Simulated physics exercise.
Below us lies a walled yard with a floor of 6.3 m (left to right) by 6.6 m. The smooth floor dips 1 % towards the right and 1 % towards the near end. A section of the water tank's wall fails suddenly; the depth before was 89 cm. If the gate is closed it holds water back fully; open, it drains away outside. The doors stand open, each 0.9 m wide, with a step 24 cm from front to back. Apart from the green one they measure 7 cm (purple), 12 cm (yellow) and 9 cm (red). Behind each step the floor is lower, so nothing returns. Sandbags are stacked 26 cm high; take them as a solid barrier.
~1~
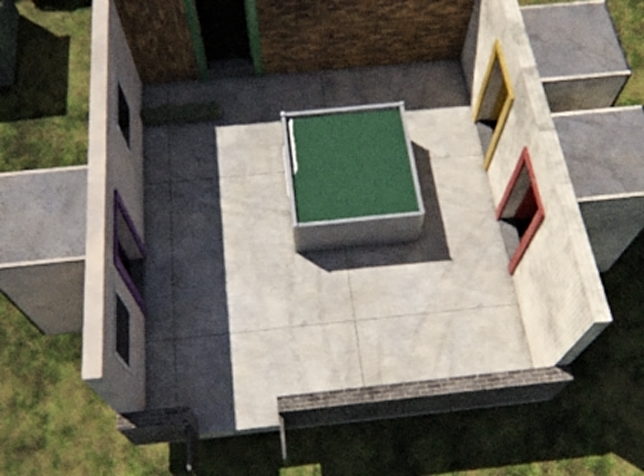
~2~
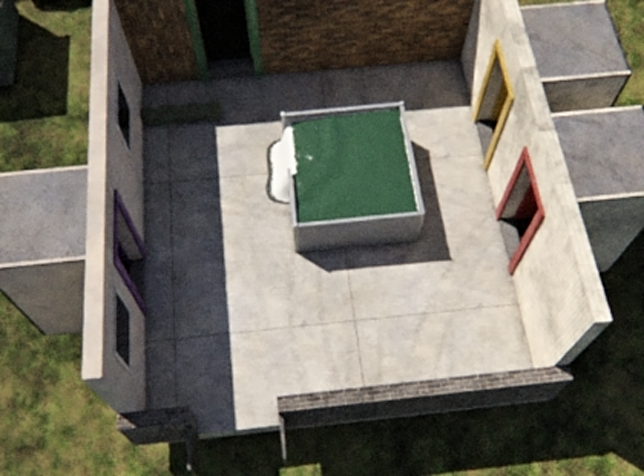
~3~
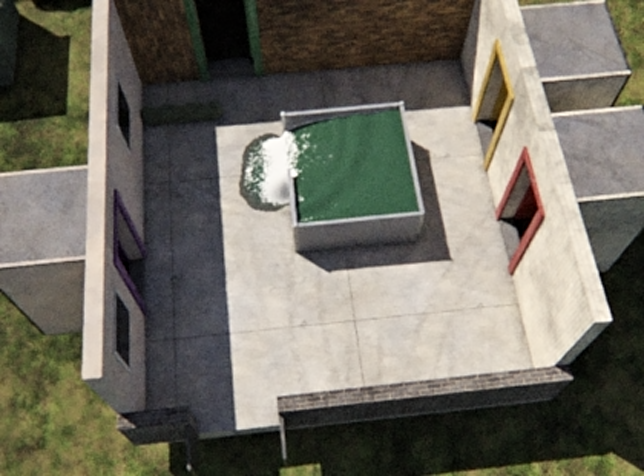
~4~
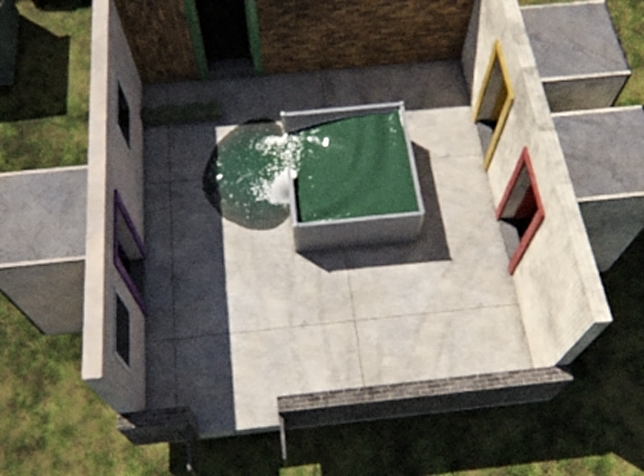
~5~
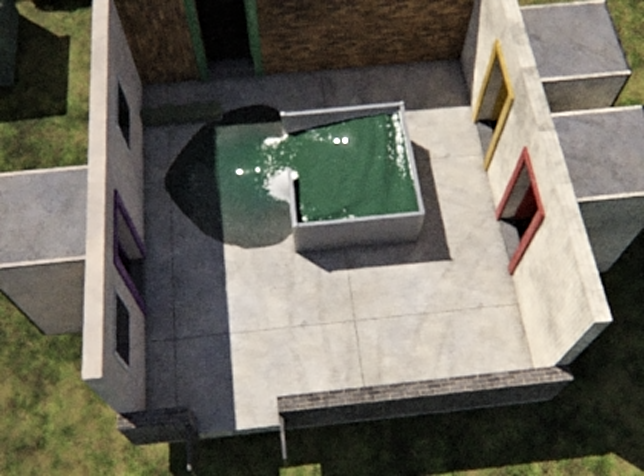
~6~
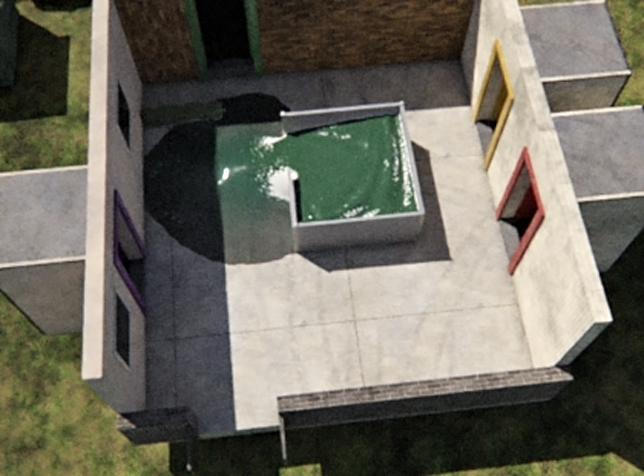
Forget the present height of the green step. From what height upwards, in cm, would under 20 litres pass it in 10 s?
At least 21 cm or so.
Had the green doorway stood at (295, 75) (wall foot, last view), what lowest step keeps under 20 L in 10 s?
About 7.0 cm.
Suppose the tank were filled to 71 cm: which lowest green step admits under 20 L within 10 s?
Some 15 cm.
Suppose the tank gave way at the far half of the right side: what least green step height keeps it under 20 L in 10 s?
Some 9.0 cm.
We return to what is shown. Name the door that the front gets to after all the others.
Last comes the red one.
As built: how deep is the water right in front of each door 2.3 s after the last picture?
In cm: Purple 14, yellow 0, red 0, green 18.
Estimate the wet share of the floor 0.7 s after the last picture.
Near 25 per cent is wet.
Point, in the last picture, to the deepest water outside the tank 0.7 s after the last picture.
Near (143, 128).
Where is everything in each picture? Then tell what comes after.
The water tank at (350, 164) is whole and still, 89 cm deep; the green door at (227, 43) is dry, in the first frame.
Water pours out at (289, 162) and has run 0.4 m, to (271, 194); about 8 cm deep outside, 89 cm at the back, in the second frame.
Water pours out at (289, 163) and has run 0.9 m, to (244, 191); about 13 cm deep outside, 89 cm at the back, in the third frame.
The front is at (207, 189), 1.5 m from the gap at (289, 164); 2.5 m2 of floor is wet, 88 cm left at the back, in the fourth frame.
The gap is at (289, 164), the front 2.2 m out at (171, 189); the back of the water tank holds 82 cm, in the fifth frame.
Water pours out at (289, 163) and has run 2.7 m, to (144, 200); about 6 cm deep outside, 75 cm at the back; the green door at (227, 43), 2.4 m from the gap, is still 0.6 m from the nearest water, in the sixth frame.
Then, 0.7 s after the last picture water covers 25 % of the floor, deepest (62 cm) near (143, 128); 16 cm at the green door, 0 litres in over its 27 cm step.
Then, 2.3 s after the last picture water covers 45 % of the floor, deepest (32 cm) near (203, 163); 18 cm at the green door, 4 litres in over its 27 cm step.
Then, 9.3 s after the last picture water covers 95 % of the floor, deepest (17 cm) near (528, 382); 6 cm at the green door, 5 litres in over its 27 cm step.
At the green door as built, the water peaked near 24 cm, 0.9 s after the last picture.
Run again over the same 10 s with other heights there, 31 litres in over 19 cm, 7 litres over 25.5 cm. The limit of 20 litres is kept from about 21 cm up.
